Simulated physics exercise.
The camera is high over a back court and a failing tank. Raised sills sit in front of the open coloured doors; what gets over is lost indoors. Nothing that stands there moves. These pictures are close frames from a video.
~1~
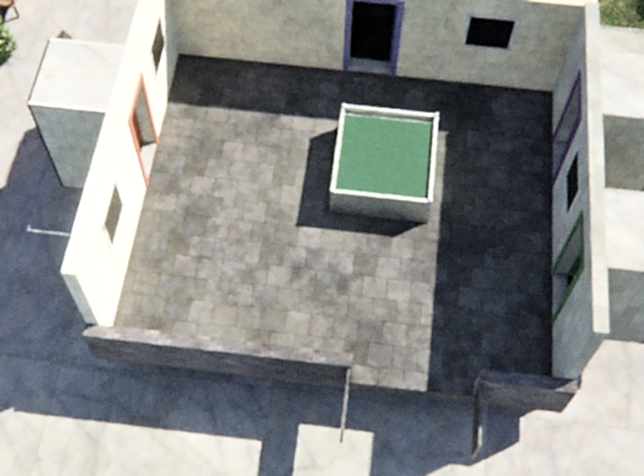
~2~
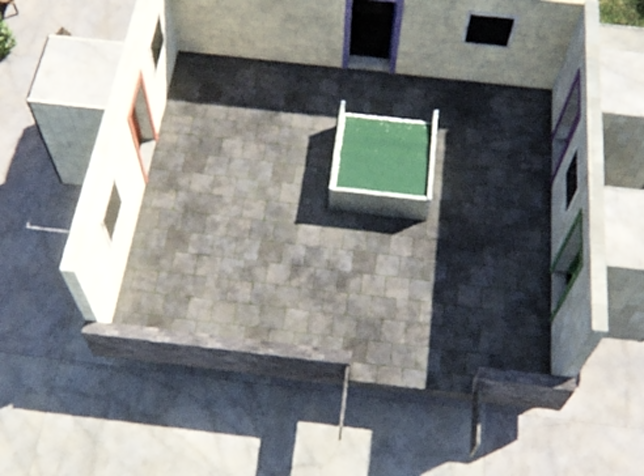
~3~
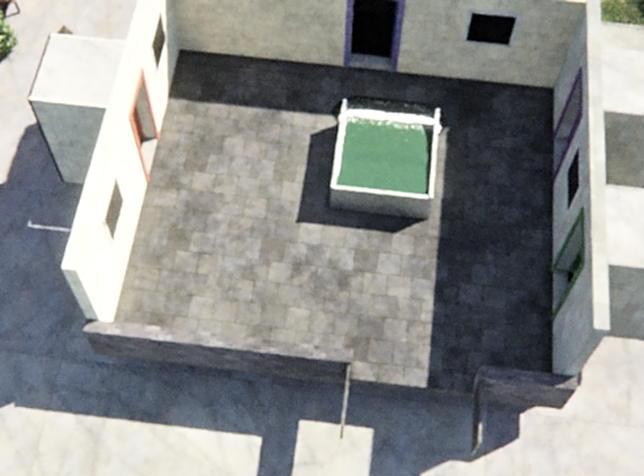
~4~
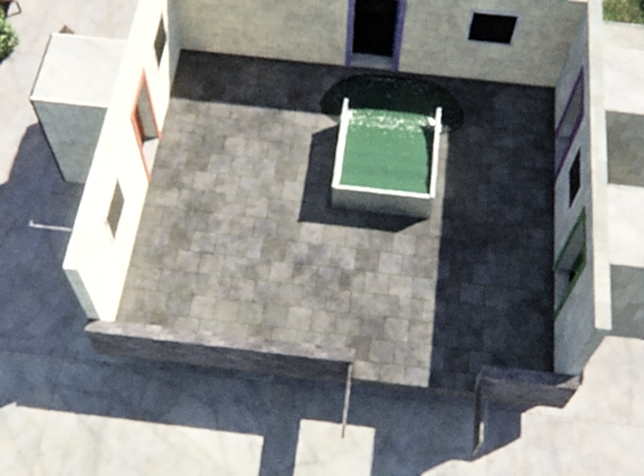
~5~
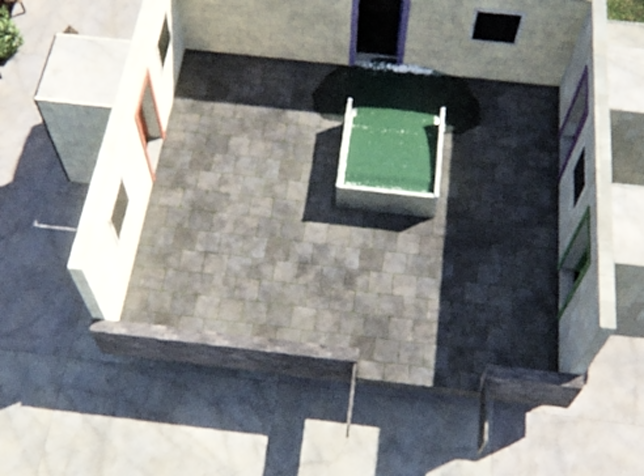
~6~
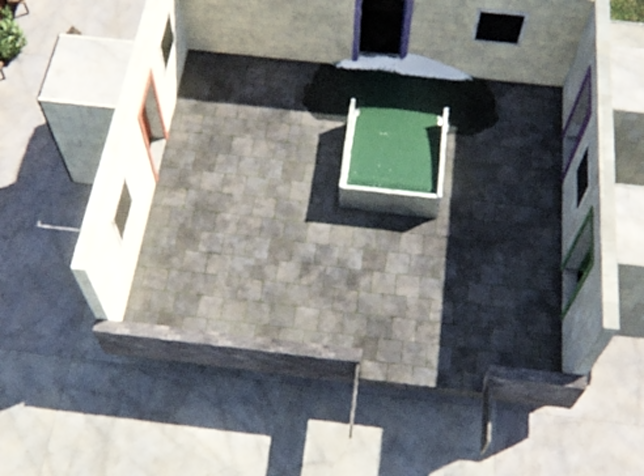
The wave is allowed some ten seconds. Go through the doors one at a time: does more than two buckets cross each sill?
As I see it, green door: Not beyond two buckets. Red door: Not beyond two buckets. Blue door: Beyond two buckets. Purple door: Not beyond two buckets.
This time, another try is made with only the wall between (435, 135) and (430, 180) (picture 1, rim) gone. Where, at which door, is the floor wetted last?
It would be the red door.
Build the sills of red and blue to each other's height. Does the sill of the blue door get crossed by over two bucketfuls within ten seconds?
Blue exceeds the limit.
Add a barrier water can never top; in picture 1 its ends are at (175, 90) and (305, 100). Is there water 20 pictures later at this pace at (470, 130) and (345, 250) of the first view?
Result, in order: Swamped / bone-dry.
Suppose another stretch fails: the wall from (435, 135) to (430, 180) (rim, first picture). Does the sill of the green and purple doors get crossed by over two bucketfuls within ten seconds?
The green door falls short and the purple door exceeds the limit.
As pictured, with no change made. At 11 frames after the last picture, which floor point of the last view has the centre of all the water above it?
Somewhere around (401, 117) in the last view.
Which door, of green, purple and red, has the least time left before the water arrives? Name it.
My answer: The purple-painted one.
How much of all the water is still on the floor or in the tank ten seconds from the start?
About 80 %.
A moment on, water covers 10 % of the floor; the green door not reached, the red door not reached, the blue door far over two buckets in, the purple door not reached.
Next, water covers 20 % of the floor; the green door not reached, the red door not reached, the blue door far over two buckets in, the purple door wet at the sill, nothing in.
Then, water covers 40 % of the floor; the green door wet at the sill, nothing in, the red door wet at the sill, nothing in, the blue door far over two buckets in, the purple door wet at the sill, nothing in.
Later, water covers 70 % of the floor; the green door wet at the sill, nothing in, the red door wet at the sill, nothing in, the blue door far over two buckets in, the purple door wet at the sill, nothing in.
In the end, water covers 90 % of the floor; the green door wet at the sill, nothing in, the red door wet at the sill, nothing in, the blue door far over two buckets in, the purple door wet at the sill, nothing in.
